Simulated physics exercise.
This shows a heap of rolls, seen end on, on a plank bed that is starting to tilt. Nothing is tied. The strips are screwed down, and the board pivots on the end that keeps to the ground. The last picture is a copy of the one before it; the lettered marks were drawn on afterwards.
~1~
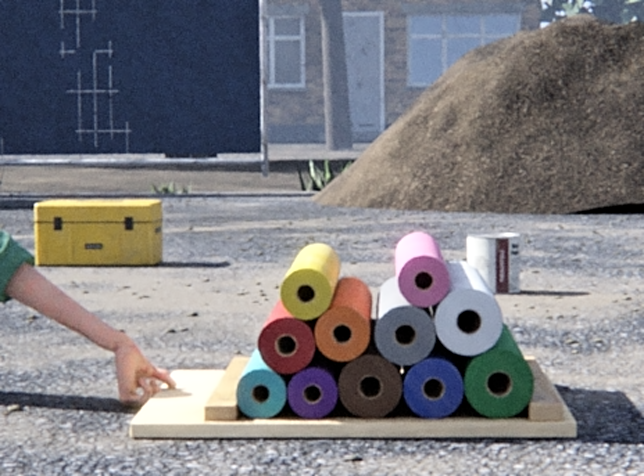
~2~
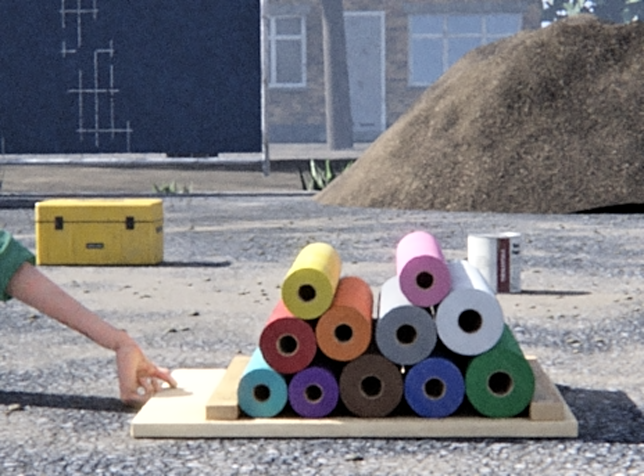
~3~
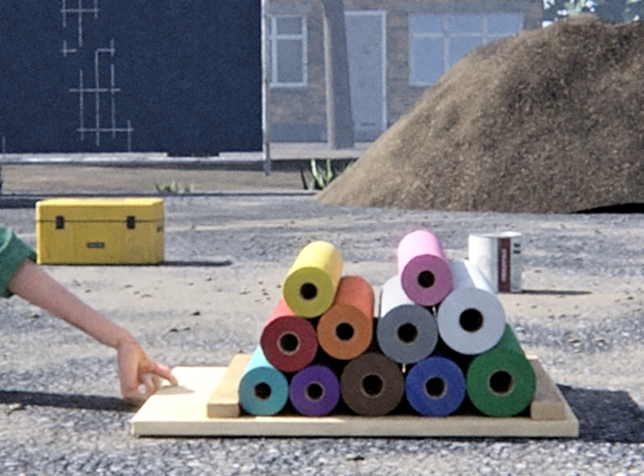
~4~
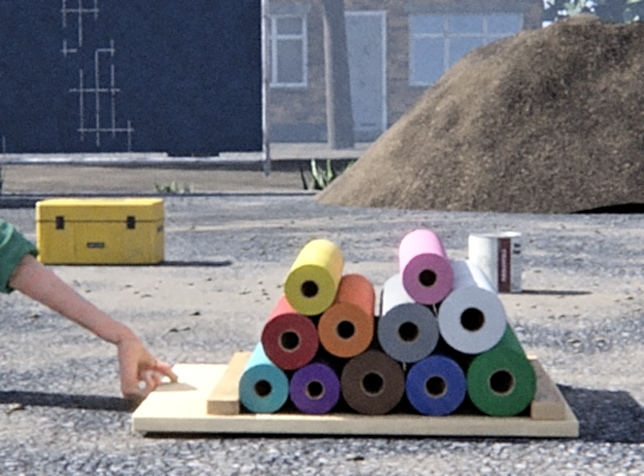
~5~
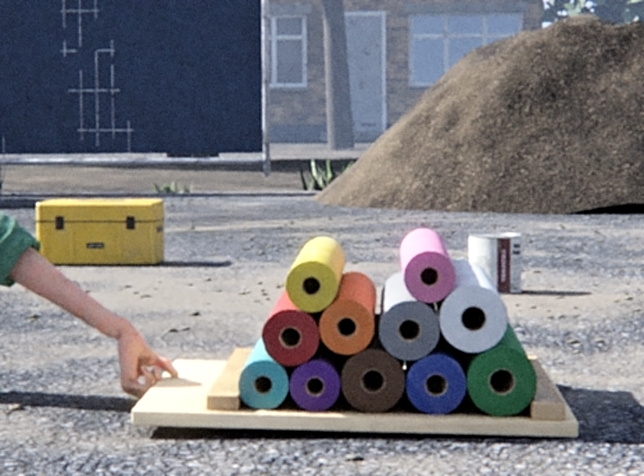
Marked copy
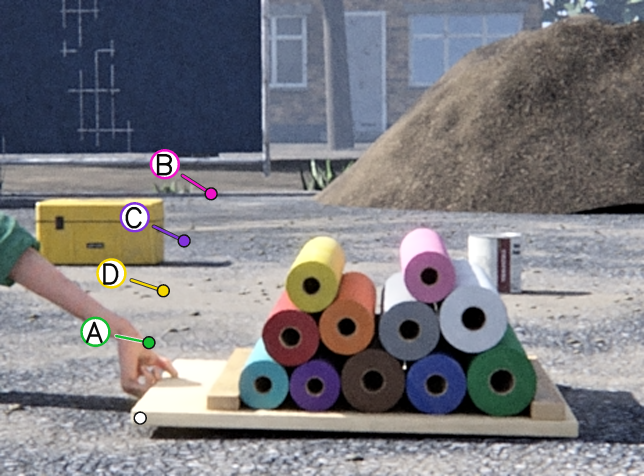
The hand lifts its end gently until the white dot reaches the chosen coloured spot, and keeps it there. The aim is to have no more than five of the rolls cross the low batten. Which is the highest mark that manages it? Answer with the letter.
No higher than C.
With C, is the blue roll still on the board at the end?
The blue roll: Yes.
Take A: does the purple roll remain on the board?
Yes.
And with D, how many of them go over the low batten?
At D the number is none.
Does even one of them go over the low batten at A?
At A: No.
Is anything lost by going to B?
Yes, at B.
On the marked copy, A at (149, 343); B at (211, 194); C at (184, 241); D at (163, 291); the white dot at (140, 418).
Following C. Soon after the start, board at 23°.
Later, board at 26°.
In the end, board at 26°, four over the low batten (grey, white, orange, pink).
As for the rest, A none over the low batten; B six over the low batten; D none over the low batten.
